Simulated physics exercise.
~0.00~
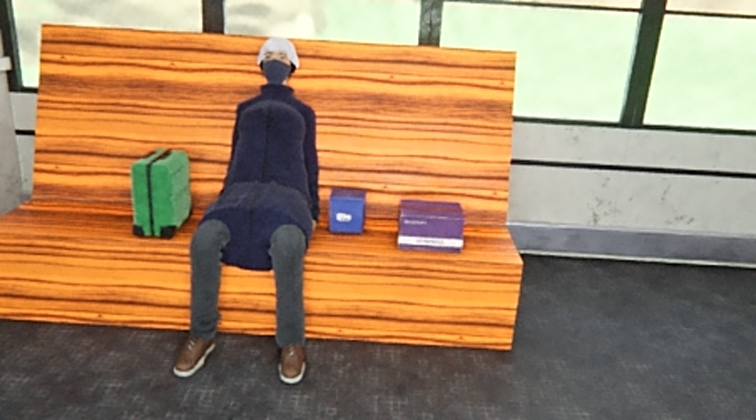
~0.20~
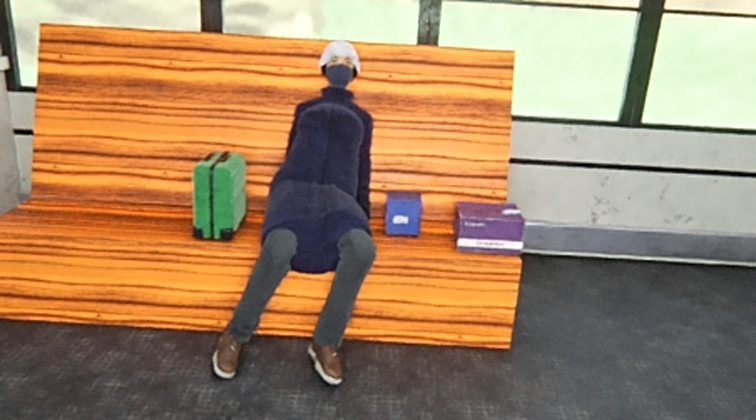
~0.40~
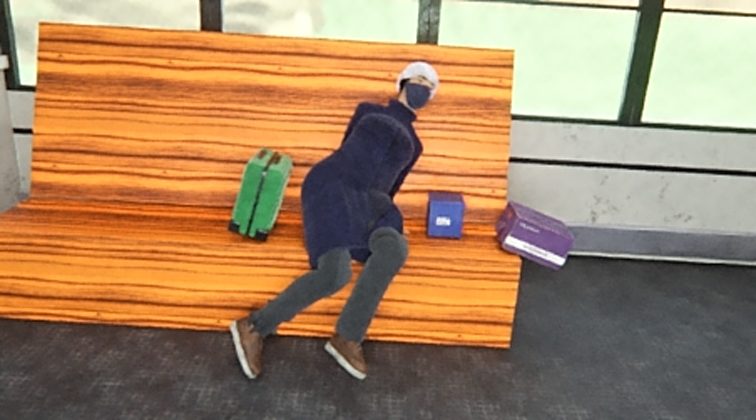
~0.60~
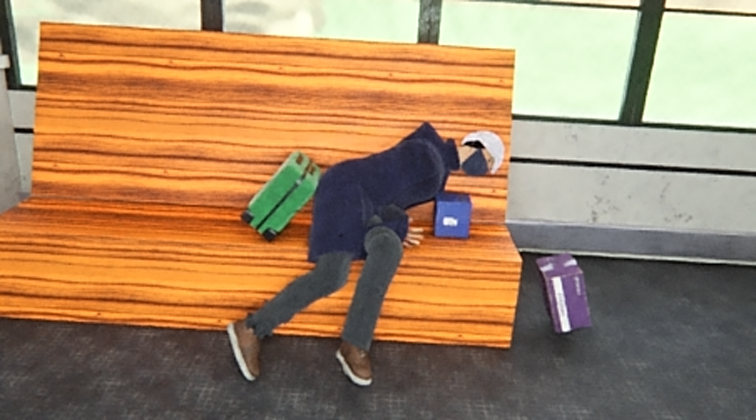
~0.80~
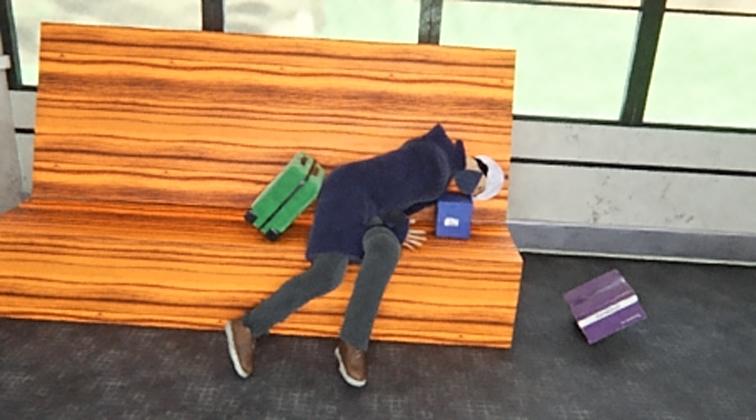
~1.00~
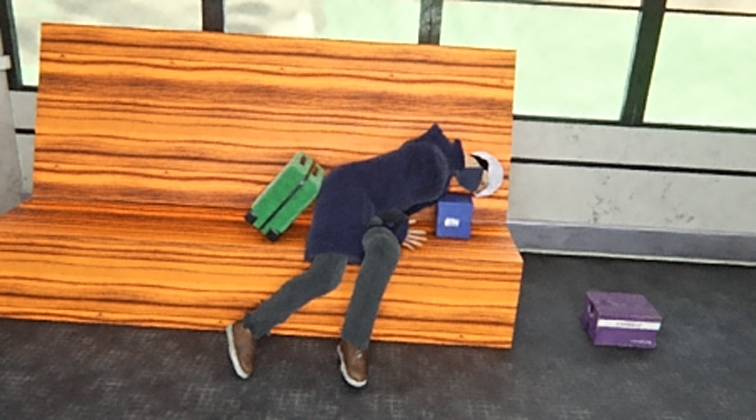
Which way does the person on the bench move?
The person slides and slumps to the right along the bench, ending up leaning over the blue box.
